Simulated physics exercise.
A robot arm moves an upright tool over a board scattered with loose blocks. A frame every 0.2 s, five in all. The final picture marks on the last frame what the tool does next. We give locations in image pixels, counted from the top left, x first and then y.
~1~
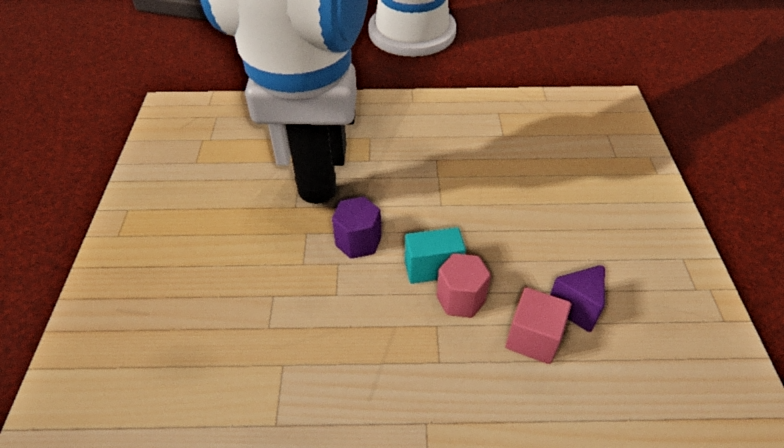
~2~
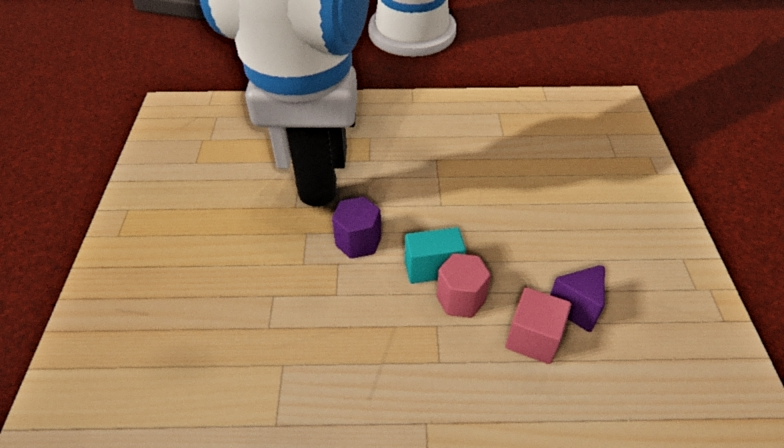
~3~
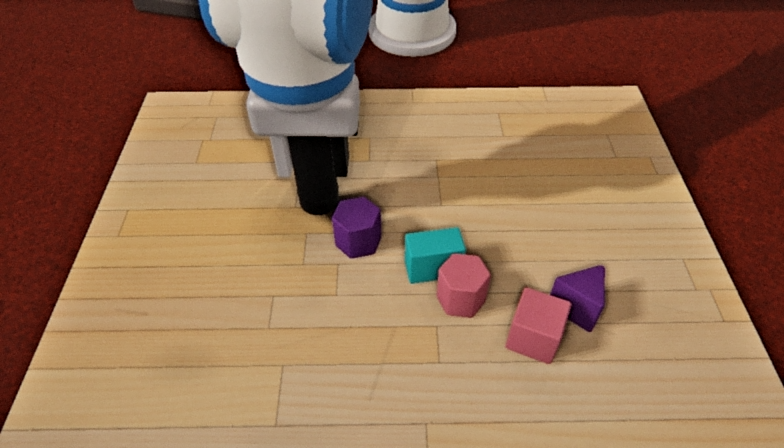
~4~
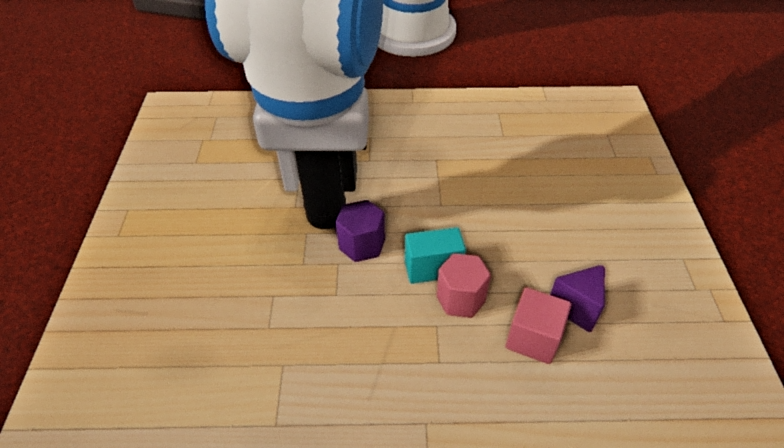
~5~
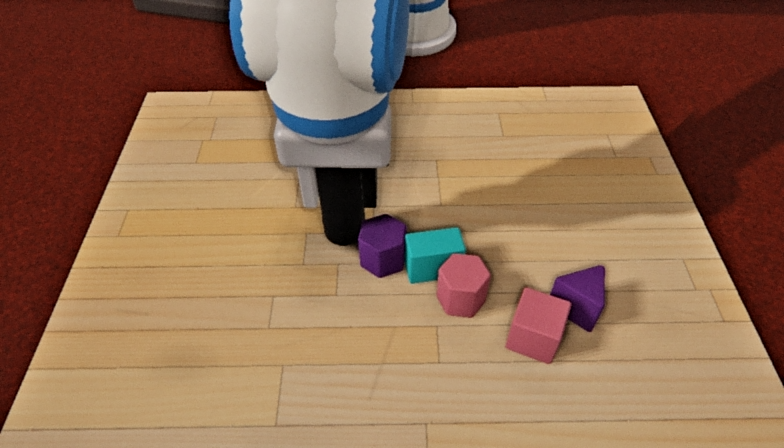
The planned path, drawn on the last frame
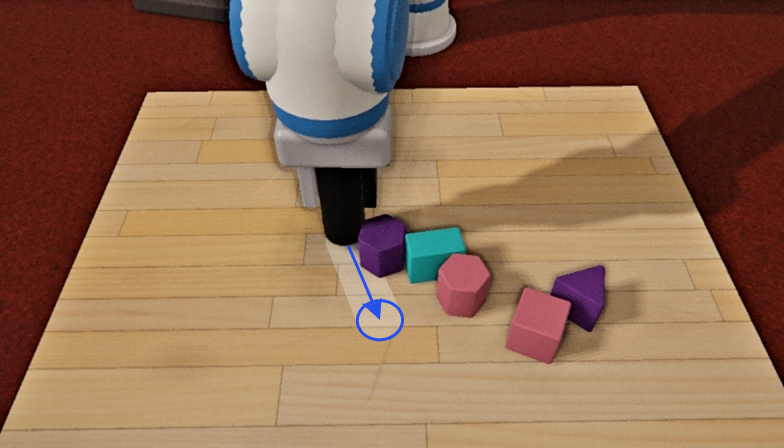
A robot arm eased its upright black tool toward the viewer, then pushed the purple hexagonal block rightward, up close to the turquoise block, while the two pink blocks and the purple triangular one stayed still.
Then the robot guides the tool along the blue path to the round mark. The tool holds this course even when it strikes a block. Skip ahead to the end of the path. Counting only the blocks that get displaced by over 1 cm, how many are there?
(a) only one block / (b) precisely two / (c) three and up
The correct letter is b.
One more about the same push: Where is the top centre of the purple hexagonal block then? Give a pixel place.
The middle of its upper face should be somewhere near (414, 259).
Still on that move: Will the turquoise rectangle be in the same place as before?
No - that is not the case.
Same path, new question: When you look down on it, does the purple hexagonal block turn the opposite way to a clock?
I believe so.
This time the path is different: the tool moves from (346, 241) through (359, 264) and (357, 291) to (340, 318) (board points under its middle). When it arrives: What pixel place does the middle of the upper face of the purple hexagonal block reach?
My prediction: (406, 254).
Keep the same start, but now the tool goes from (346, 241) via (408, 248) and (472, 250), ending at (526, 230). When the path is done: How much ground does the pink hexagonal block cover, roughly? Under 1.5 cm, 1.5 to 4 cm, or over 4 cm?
Covers 1.5 to 4 cm.
Path on the board, from (346, 241) directly to (380, 320).
The first path, step by step. Halfway along, tool at (362, 269); purple hexagonal block at (408, 252), turned 55° anticlockwise; turquoise rectangle at (459, 239).
At the end, tool at (380, 311); purple hexagonal block at (414, 259), turned 85° anticlockwise; turquoise rectangle at (459, 238); pink hexagonal block in place.
